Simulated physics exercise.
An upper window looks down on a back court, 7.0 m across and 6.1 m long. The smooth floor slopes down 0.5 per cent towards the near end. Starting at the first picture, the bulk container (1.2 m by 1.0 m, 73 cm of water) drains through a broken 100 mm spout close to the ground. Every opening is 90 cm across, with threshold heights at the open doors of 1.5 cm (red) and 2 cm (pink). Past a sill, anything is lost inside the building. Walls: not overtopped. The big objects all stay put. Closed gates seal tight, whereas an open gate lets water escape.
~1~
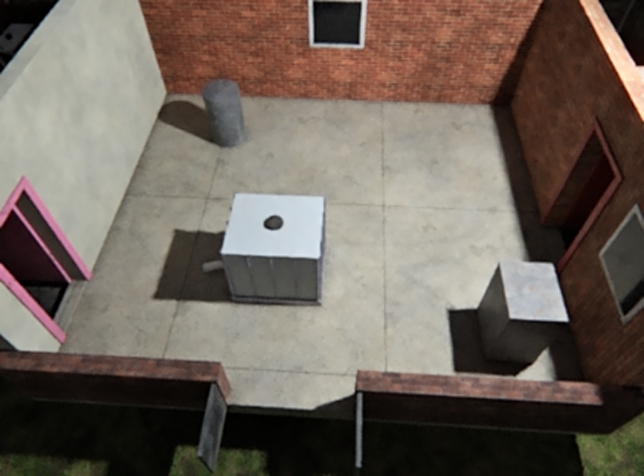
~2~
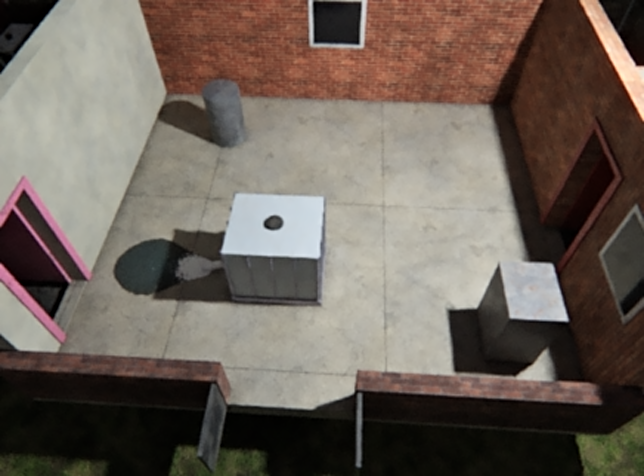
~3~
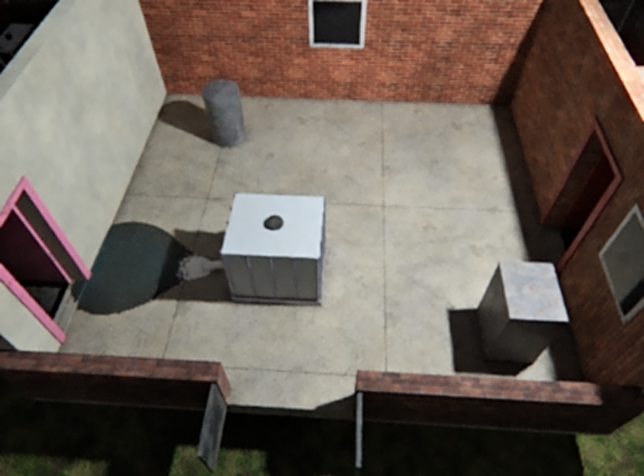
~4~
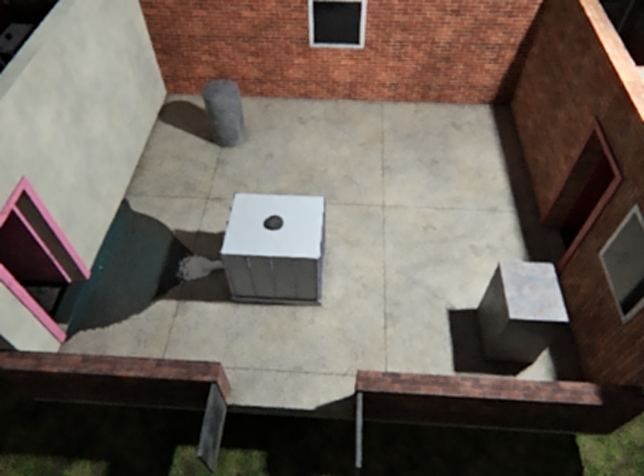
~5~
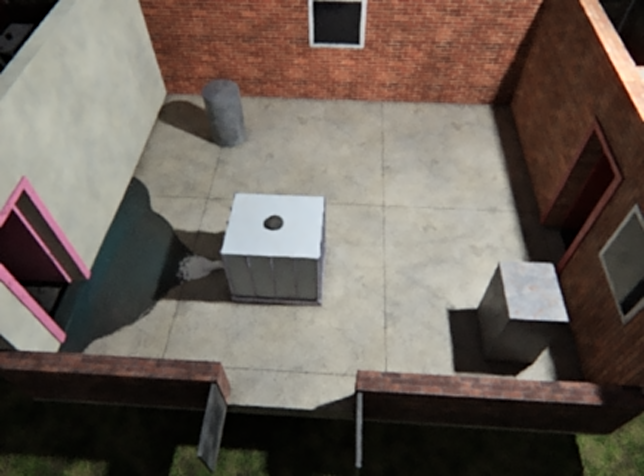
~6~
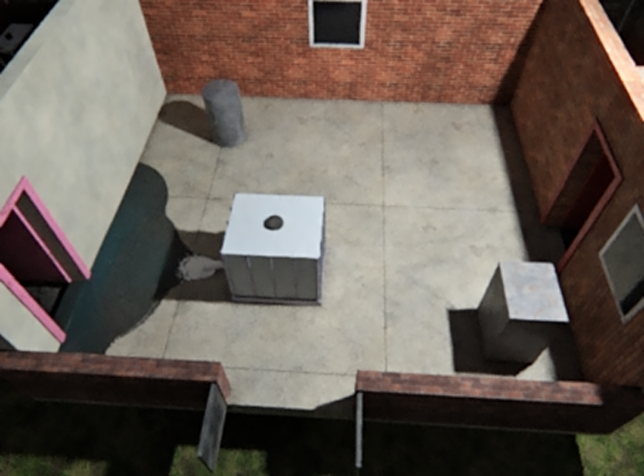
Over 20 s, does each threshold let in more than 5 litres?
Red door: No; pink door: Yes.
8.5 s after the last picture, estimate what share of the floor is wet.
Roughly 35 percent.
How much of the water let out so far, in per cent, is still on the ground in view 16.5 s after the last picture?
82 %.
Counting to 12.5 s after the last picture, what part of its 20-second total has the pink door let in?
Share in: Approx. 85%.
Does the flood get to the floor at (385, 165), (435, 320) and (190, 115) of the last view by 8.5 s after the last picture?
Point 1: Unwetted; point 2: Unwetted; point 3: Submerged.
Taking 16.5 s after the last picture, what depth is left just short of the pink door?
I'd say close to 3.5 cm.
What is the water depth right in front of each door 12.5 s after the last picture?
In centimetres, red: 0.0; pink: 3.5.
Then, 1.5 s after the last picture water covers 15 % of the floor and is deepest (5 cm) near (108, 263); red door not reached, pink door 3.6 cm at the sill, 9 L in.
Then, 4.5 s after the last picture water covers 25 % of the floor and is deepest (5 cm) near (199, 268); red door not reached, pink door 3.6 cm at the sill, 17 L in.
Then, 8.5 s after the last picture water covers 35 % of the floor and is deepest (5 cm) near (199, 268); red door not reached, pink door 3.5 cm at the sill, 27 L in.
Then, 12.5 s after the last picture water covers 45 % of the floor and is deepest (4 cm) near (49, 374); red door not reached, pink door 3.5 cm at the sill, 35 L in.
Then, 16.5 s after the last picture water covers 55 % of the floor and is deepest (4 cm) near (49, 374); red door not reached, pink door 3.4 cm at the sill, 43 L in.
